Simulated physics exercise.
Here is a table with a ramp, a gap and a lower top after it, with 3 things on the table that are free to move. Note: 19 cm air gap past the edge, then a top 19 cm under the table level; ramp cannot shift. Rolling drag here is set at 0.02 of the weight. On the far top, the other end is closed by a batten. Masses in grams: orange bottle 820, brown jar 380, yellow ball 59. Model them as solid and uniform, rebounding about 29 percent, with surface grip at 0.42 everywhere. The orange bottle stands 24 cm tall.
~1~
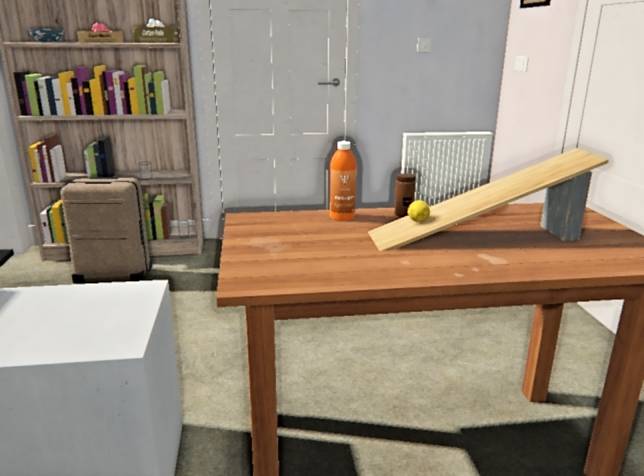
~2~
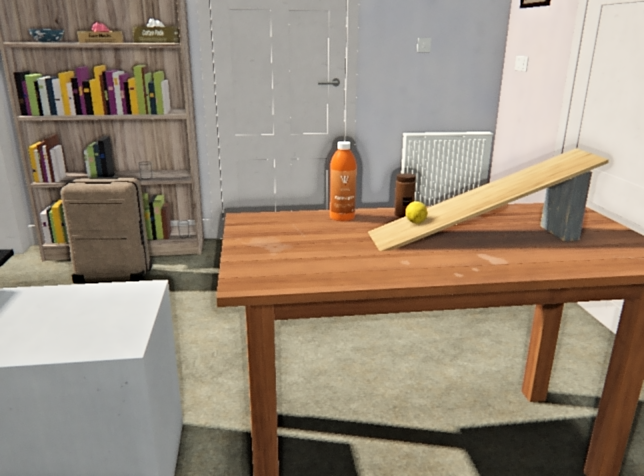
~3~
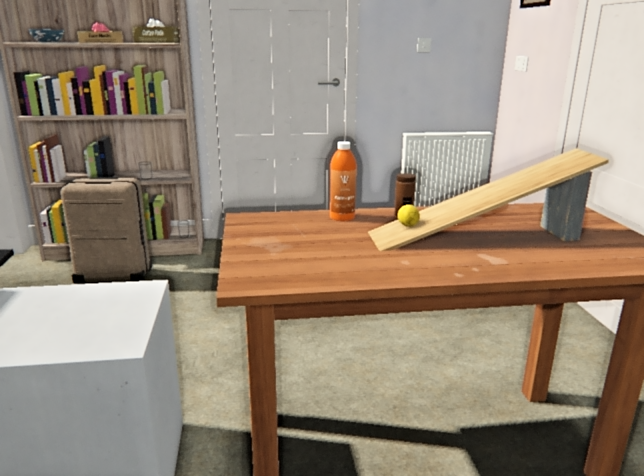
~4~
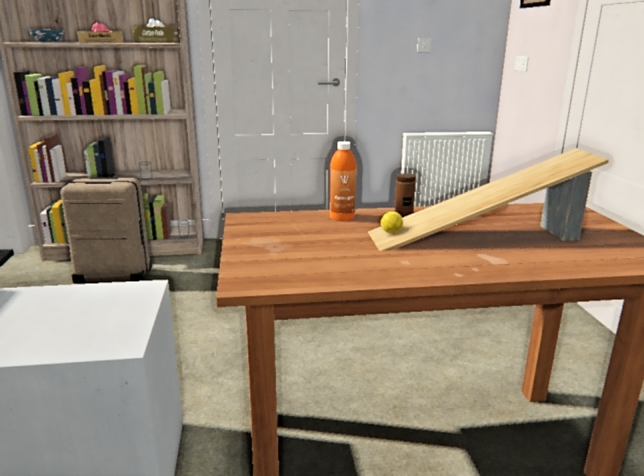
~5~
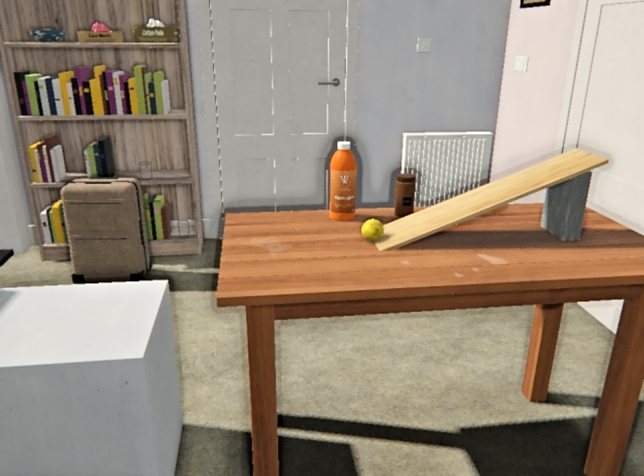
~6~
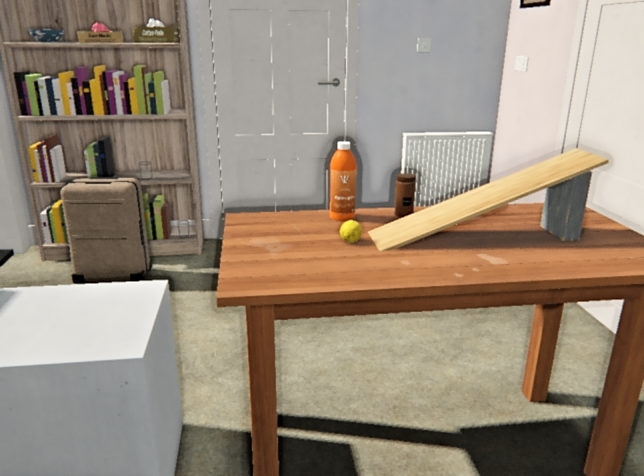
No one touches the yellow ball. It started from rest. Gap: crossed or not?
Not crossed, it falls in.
Then, 0.40 s on from there, 6 cm to the edge; yellow ball near (243, 236).
Then, 0.80 s on from there, down in the gap; yellow ball near (185, 382).
In the end, down in the gap; the bystanders under 8 cm from the start.
